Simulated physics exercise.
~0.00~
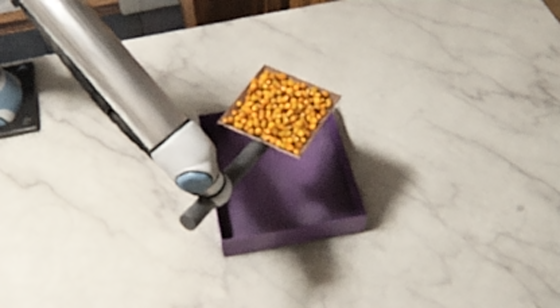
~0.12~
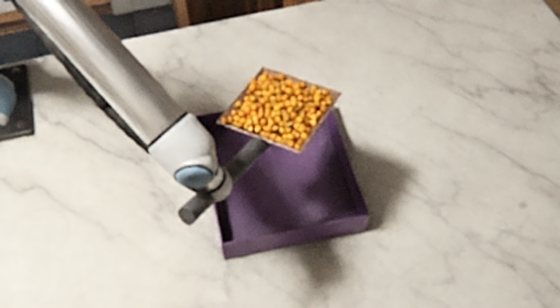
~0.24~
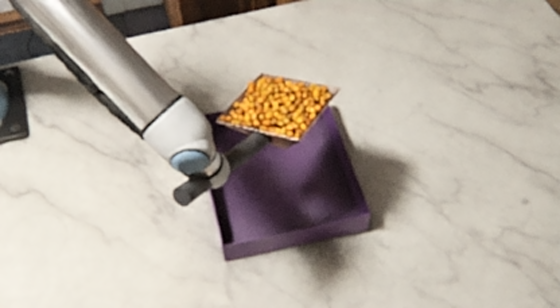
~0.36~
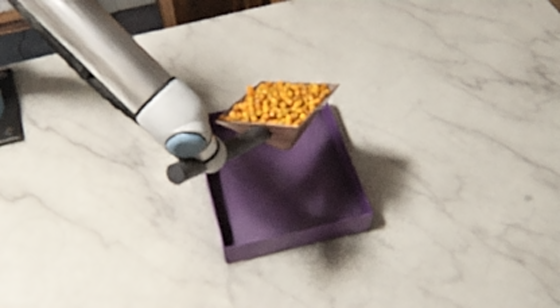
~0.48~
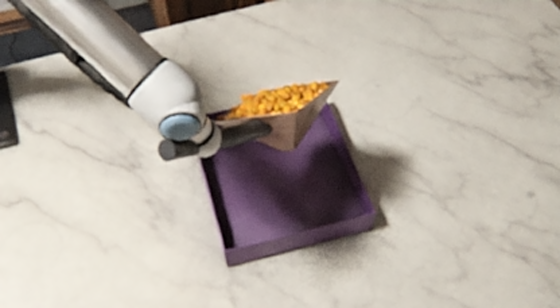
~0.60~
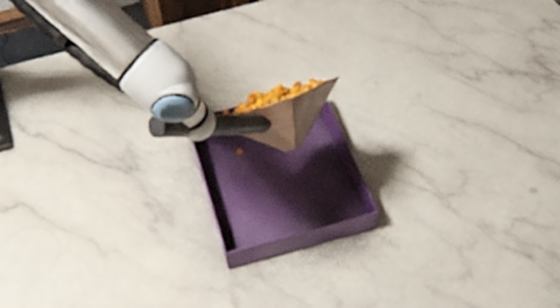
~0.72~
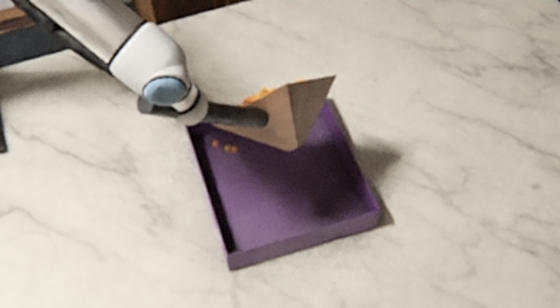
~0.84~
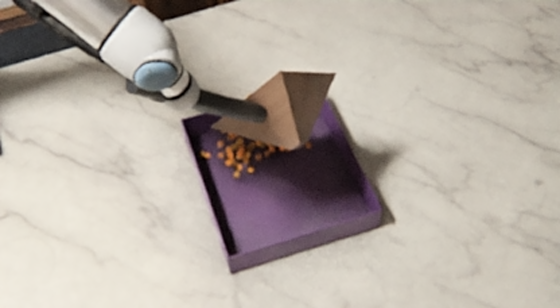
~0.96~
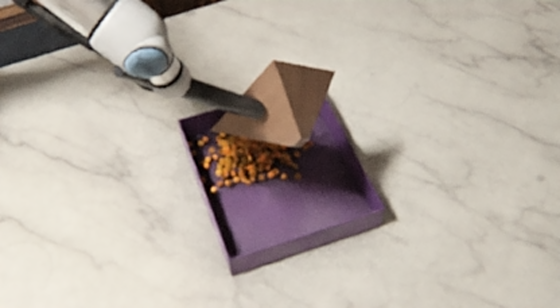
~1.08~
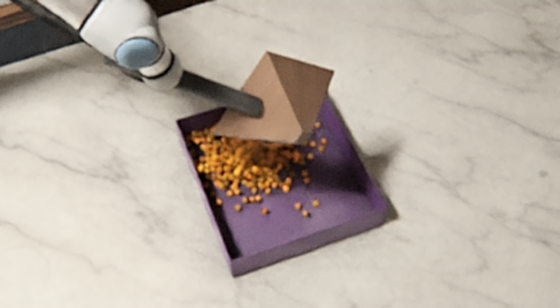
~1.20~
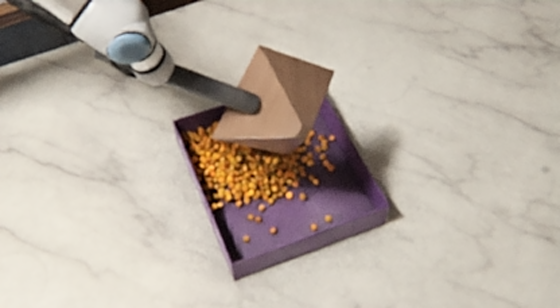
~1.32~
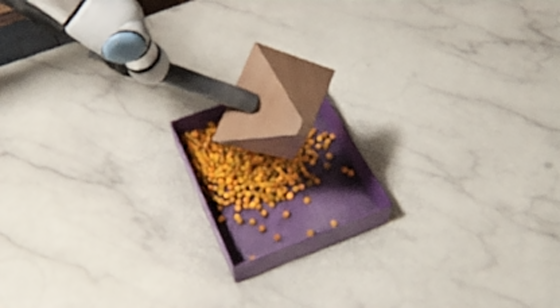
At the start, a robot arm holds a flared scoop full of orange-yellow corn kernels above a purple tray on a white marbled surface. The arm steadily tips the scoop, and the kernels stay heaped inside while its outer side comes into view. Then a few kernels drop over the lower edge into the tray, soon followed by a thick stream. The pile spreads across the far left part of the tray, with some kernels rolling toward the near side. By the end, the scoop is turned past upright, its underside facing up, and a large heap of corn lies in the tray.
